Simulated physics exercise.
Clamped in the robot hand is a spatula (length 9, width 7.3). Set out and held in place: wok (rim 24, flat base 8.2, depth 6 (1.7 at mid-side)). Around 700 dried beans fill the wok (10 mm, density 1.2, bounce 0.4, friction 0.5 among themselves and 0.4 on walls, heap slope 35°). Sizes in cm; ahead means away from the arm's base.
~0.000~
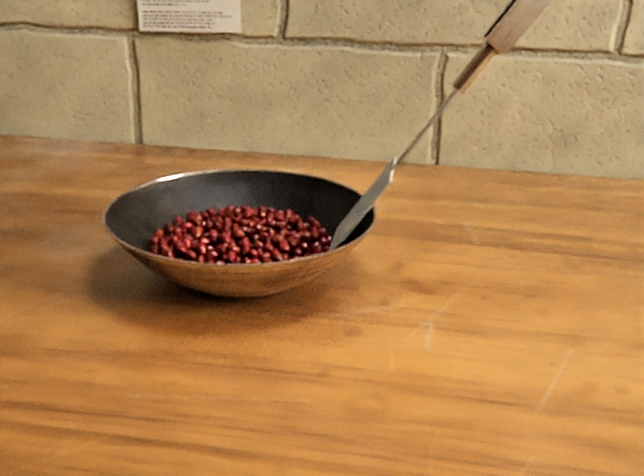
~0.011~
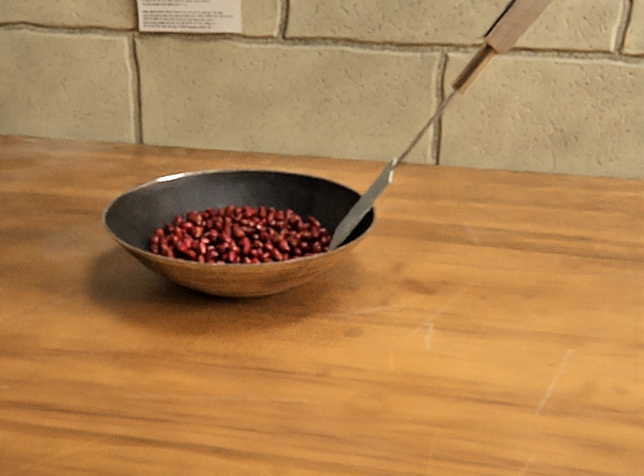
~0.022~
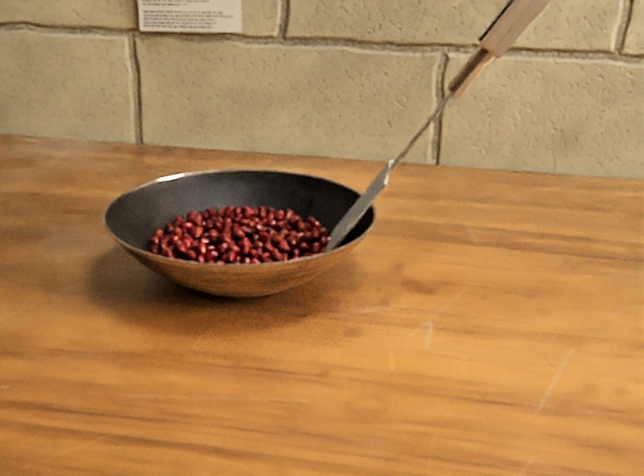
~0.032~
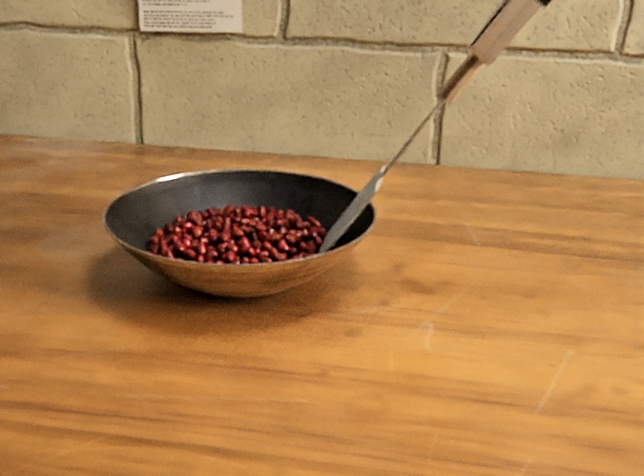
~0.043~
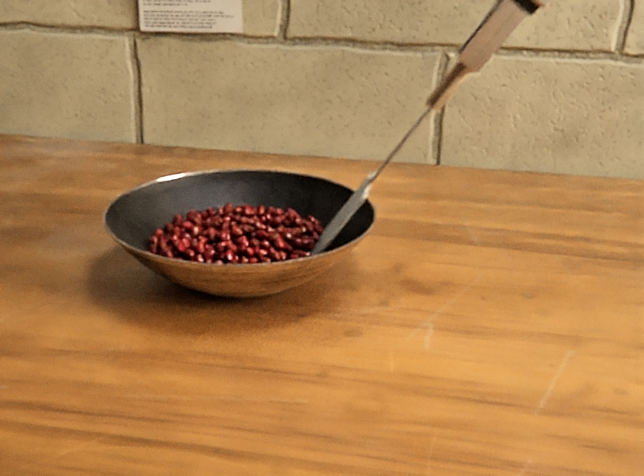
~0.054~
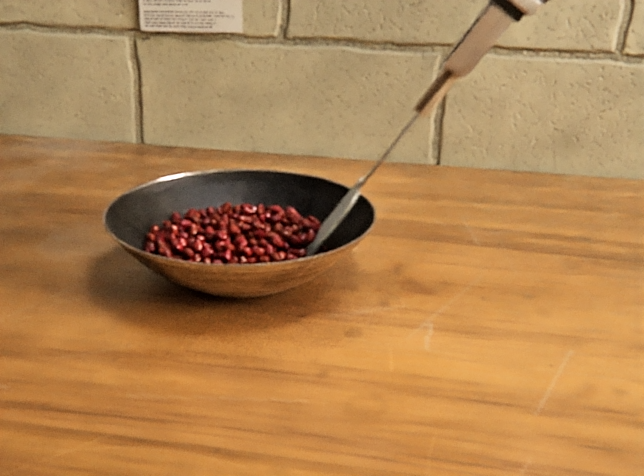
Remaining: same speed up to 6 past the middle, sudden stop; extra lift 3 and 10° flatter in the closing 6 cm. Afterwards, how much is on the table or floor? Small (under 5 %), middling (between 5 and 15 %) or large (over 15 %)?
On the table or floor the share is large, over 15 %.
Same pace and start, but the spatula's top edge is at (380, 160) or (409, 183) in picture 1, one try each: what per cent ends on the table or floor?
About 30 and 25 per cent.
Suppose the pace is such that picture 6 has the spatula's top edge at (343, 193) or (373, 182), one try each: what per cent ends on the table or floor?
About 40 and 10 per cent.
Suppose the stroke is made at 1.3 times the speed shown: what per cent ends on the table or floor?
About 35 per cent.
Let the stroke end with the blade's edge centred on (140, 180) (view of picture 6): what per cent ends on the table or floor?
Some 50 per cent.
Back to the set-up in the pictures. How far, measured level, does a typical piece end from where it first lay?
Roughly 6 cm.
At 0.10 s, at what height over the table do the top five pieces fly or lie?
Roughly 6 cm.
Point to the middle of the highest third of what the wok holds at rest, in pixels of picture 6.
At about (165, 215).
After 0.10 s, sloping 56°, highest piece 6 above the table; 704 in the wok.
After 0.14 s, sloping 52°, highest piece 8 above the table; 699 in the wok, 5 on the blade or in flight.
After 0.37 s, sloping 46°, highest piece 8 above the table; 522 in the wok, 121 on the table or floor, 61 on the blade or in flight.
After 1.42 s, sloping 46°, highest piece 7 above the table; 522 in the wok, 182 on the table or floor.
At rest, 522 in the wok, 182 on the table or floor. That is 26 % on the table or floor.
